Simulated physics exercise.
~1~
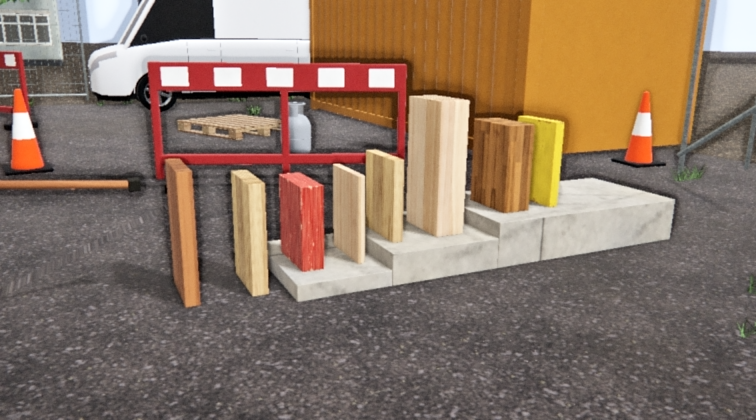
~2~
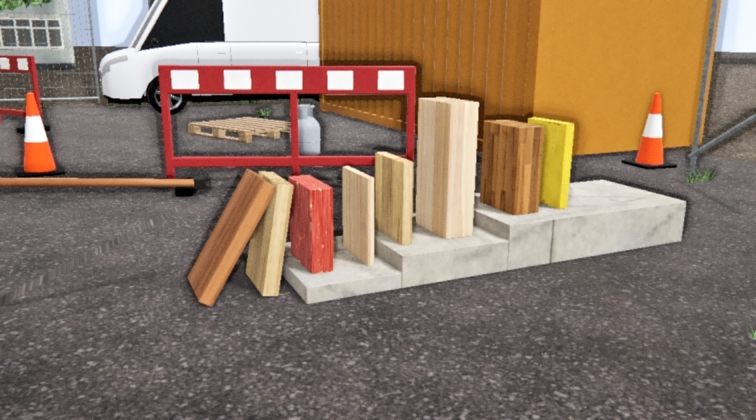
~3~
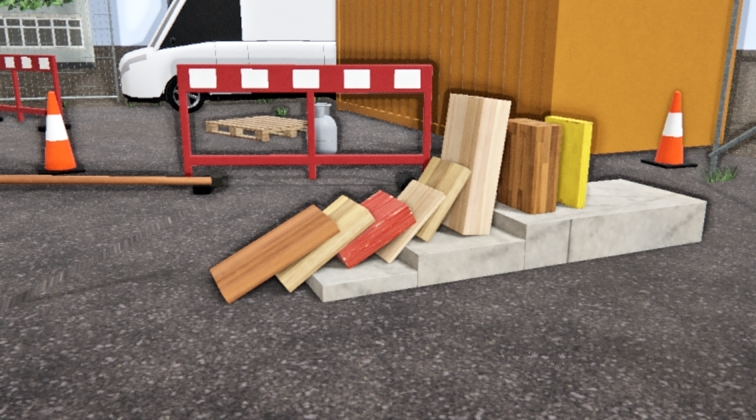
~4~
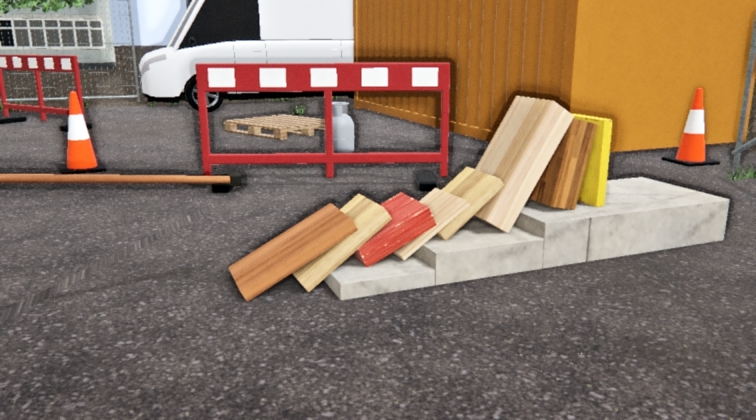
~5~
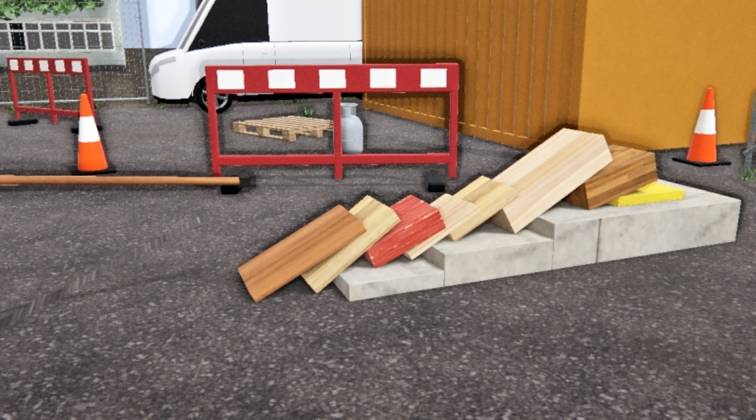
In a fenced yard, upright boards on low steps topple rightward in turn until all are down.
